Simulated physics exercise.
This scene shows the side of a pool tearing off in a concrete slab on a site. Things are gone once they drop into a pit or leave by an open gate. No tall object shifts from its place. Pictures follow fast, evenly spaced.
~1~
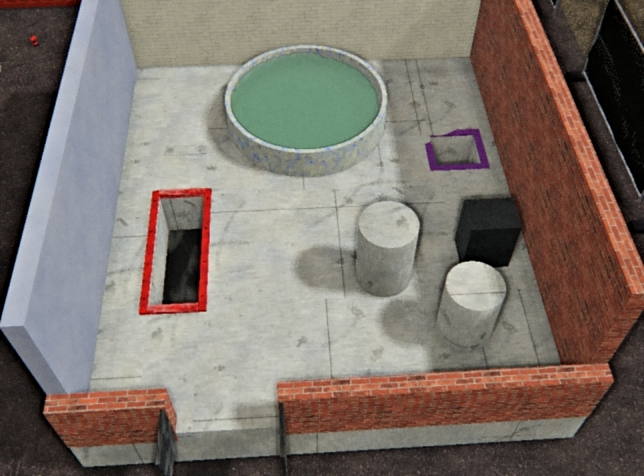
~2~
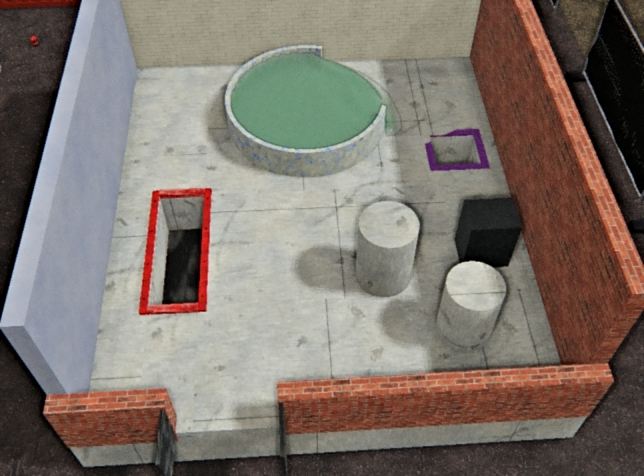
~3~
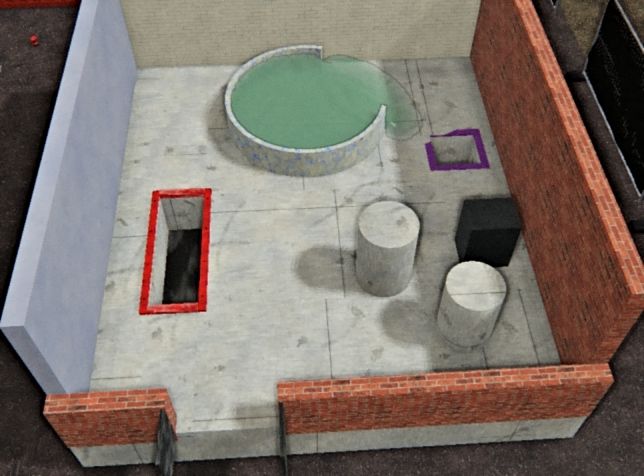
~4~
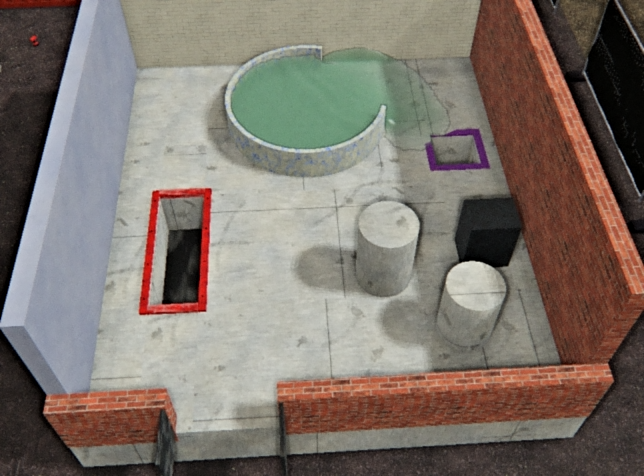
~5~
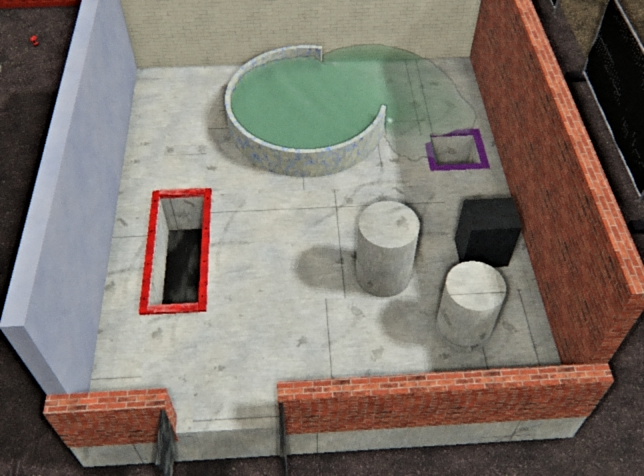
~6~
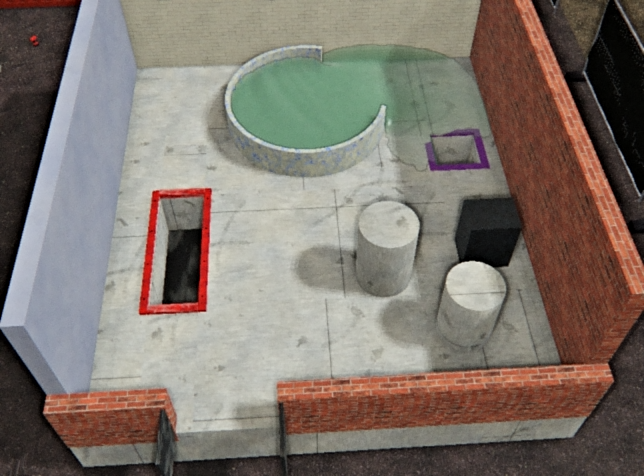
The clip shows a round pool of green water on a walled concrete slab with two pits, cylinders and a dark block. The pool's right side opens, and water pours through the gap, spreading rightward across the slab.
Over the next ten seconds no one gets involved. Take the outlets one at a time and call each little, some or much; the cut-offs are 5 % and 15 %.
In order: The gate catches little; the red pit catches little; the purple pit catches much.
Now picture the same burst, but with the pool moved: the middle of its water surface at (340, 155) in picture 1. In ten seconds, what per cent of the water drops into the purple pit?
Purple: About 50 %.
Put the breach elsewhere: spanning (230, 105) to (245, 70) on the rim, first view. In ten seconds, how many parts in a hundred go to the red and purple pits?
Approximately, red takes 15 % and purple takes 2 %.
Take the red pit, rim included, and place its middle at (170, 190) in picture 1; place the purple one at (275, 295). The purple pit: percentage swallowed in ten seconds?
The purple pit receives 6 per cent.
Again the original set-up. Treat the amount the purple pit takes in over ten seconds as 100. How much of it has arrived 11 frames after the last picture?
Roughly 5 per cent.
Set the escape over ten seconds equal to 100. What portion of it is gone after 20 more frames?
I get 35 percent.
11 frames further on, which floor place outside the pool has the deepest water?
My pick is (468, 63).
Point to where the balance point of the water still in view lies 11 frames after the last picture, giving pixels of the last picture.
The centre of mass sits at about (364, 106).
A moment on, water covers 15 % of the floor; the gate 0 %, the red pit 0 %, the purple pit 1 %.
Next, water covers 20 % of the floor; the gate 0 %, the red pit 0 %, the purple pit 3 %.
Then, water covers 30 % of the floor; the gate 0 %, the red pit 0 %, the purple pit 16 %.
Later, water covers 55 % of the floor; the gate 0 %, the red pit 0 %, the purple pit 34 %.
In the end, water covers 75 % of the floor; the gate 0 %, the red pit 0 %, the purple pit 45 %.
